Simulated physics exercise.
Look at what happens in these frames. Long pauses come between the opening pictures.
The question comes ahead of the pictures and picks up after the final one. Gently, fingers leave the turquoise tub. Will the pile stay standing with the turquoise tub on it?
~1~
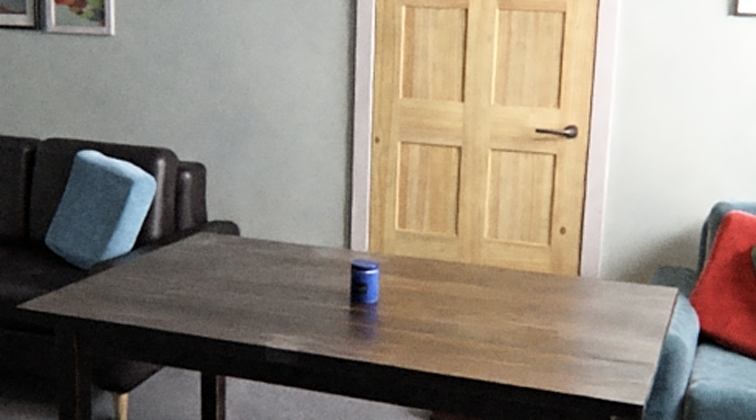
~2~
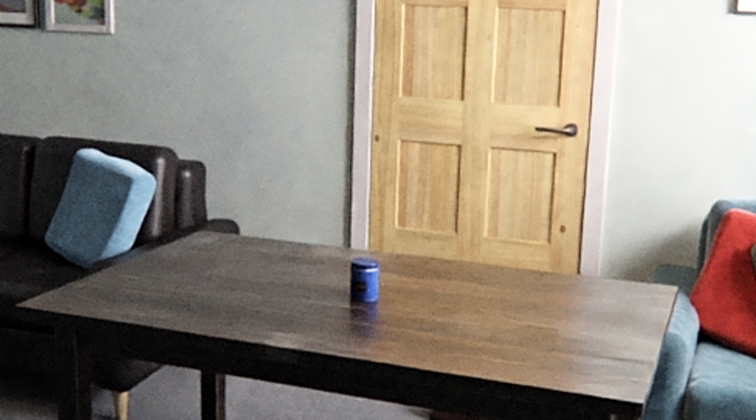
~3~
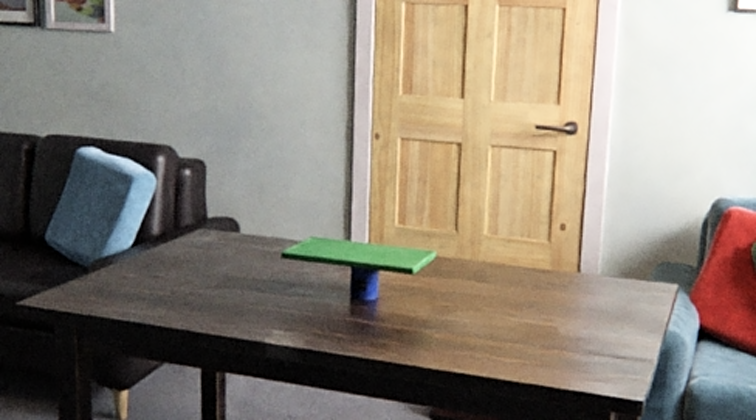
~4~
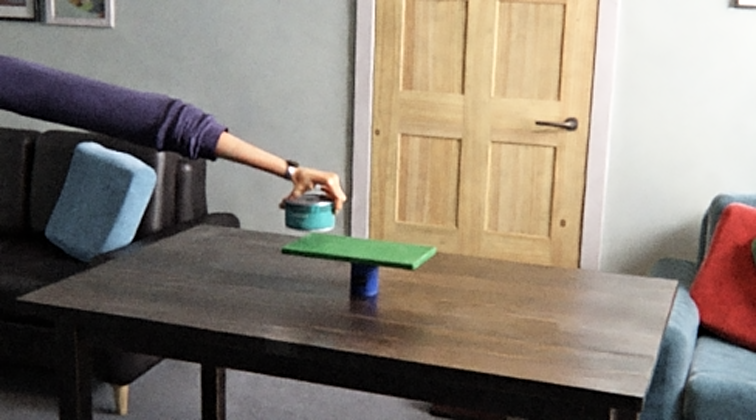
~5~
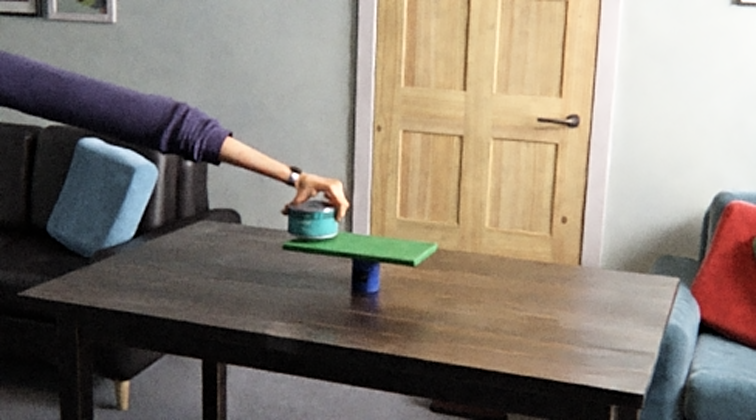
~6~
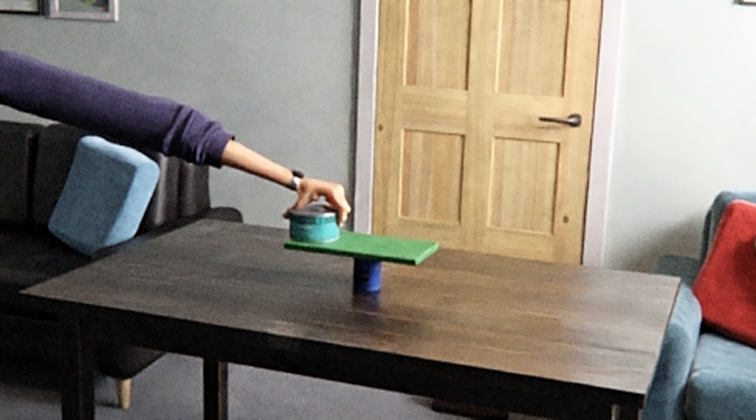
No.
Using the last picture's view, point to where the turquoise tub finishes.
Near (310, 254).
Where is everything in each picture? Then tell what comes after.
The last thing is not in view yet, in the first frame.
The last thing is not in view yet, in the second frame.
The last thing is not in view yet; green lid (359, 255), in the third frame.
Coming down; turquoise tub (310, 212); green lid (359, 251), in the fourth frame.
Coming down; turquoise tub (313, 219); green lid (361, 247), in the fifth frame.
Set down, still held; turquoise tub (314, 223); green lid (362, 246), in the sixth frame.
Then, 0.30 s after the last picture, turquoise tub now fallen; green lid tipped 39° from how it was.
Then, 0.60 s after the last picture, green lid tipped 40° from how it was.
At rest, fallen, turquoise tub; tipped over in the stack, green lid; blue jar in place. Seen from the same camera at the end, turquoise tub near (310, 255). The stack loses its balance.
